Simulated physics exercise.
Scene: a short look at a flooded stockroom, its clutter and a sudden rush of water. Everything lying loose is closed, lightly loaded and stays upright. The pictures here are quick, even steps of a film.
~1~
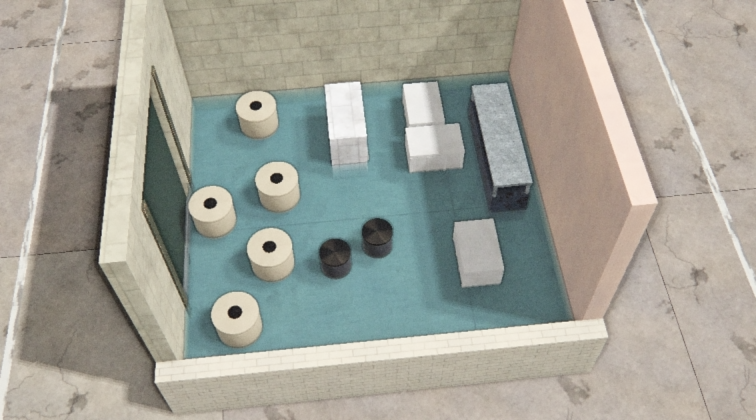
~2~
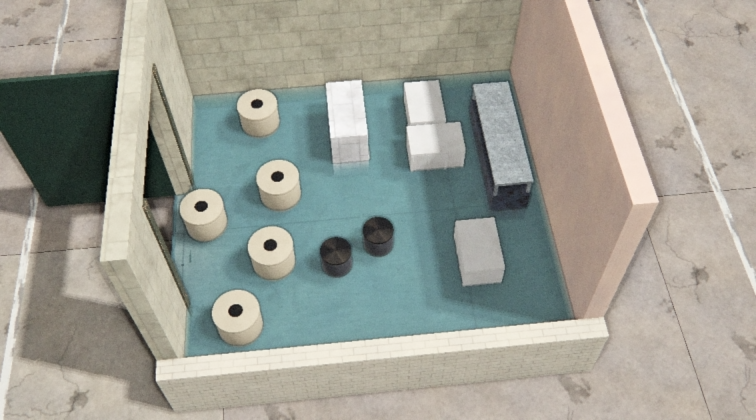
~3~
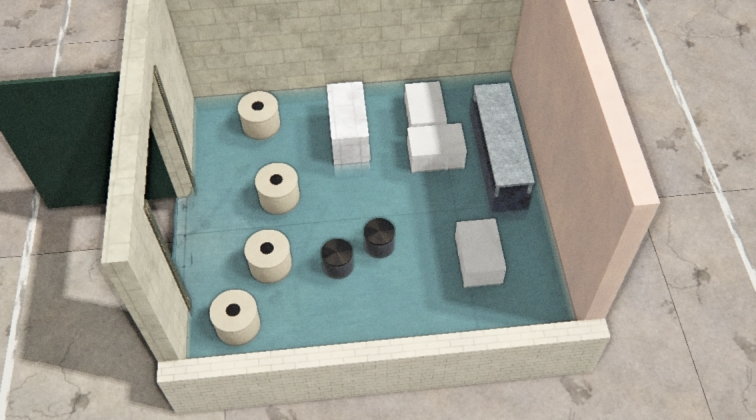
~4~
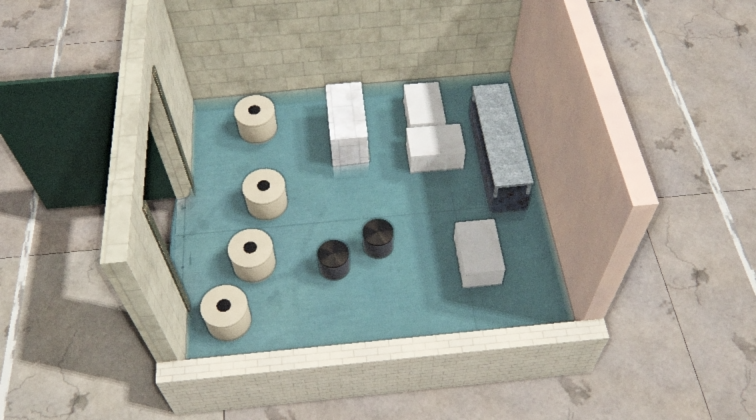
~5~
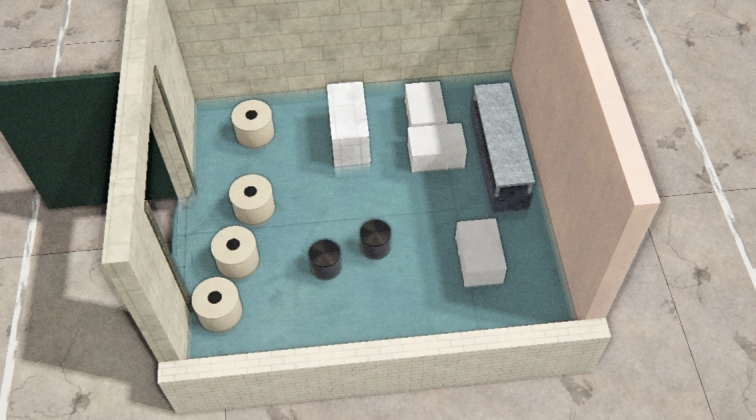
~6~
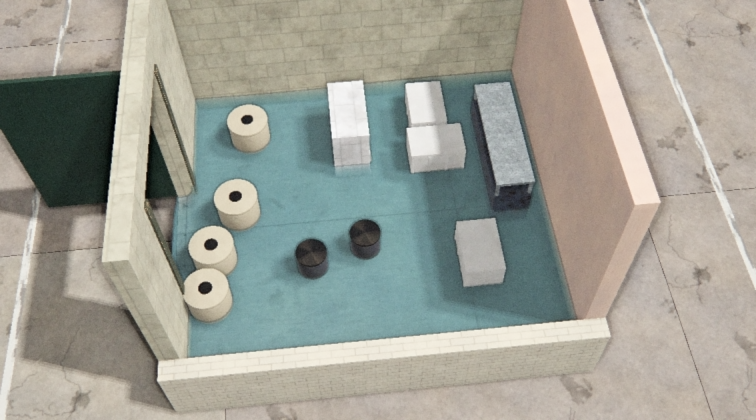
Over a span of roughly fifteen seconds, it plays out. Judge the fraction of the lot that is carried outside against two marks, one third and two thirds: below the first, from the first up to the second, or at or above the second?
The fraction is going to land in the top band.
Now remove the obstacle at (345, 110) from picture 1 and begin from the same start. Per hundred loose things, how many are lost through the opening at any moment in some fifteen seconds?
My guess is close to 70 per cent of them.
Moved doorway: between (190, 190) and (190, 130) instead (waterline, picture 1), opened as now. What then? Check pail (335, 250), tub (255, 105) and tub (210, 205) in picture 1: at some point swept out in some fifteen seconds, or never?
Lost, lost and lost.
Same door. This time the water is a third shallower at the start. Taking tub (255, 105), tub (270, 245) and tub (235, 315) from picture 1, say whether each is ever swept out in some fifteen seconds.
The first one exits, the middle one exits, the final one exits.
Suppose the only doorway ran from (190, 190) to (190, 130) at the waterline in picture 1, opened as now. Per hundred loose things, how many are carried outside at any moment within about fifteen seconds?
Roughly 60 per cent.
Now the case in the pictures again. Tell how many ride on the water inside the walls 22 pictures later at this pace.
You get 3.
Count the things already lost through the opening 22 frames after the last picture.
Tally: 7.
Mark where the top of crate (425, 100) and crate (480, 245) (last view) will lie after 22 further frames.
Around (387, 143) for the first and around (332, 268) for the second.
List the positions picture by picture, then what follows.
A tub at (270, 247) floats; a tub at (277, 178), afloat; 0 of 10 have shifted, in the first frame.
A tub at (270, 245) floats; a tub at (278, 177) floats; 1 of 10 have shifted, in the second frame.
A tub at (267, 248) floats, close to its start; a tub at (276, 180) floats; 2 of 10 have shifted, in the third frame.
A tub at (250, 248) floats, close to its start; a tub at (264, 186), afloat, close to its start; 4 of 10 have shifted, in the fourth frame.
A tub at (233, 245), afloat, a stride from its start; a tub at (251, 192) floats, a stride from its start; 6 of 10 have shifted, in the fifth frame.
A tub at (211, 245) floats, a stride from its start; a tub at (235, 197), afloat, a stride from its start; 7 of 10 have shifted, in the sixth frame.
A moment on, 3 of 10 are out; 7 afloat.
Next, 6 of 10 are out; 4 afloat.
Later, 7 of 10 are out; 3 afloat.
In the end, 8 of 10 are out; 2 afloat.
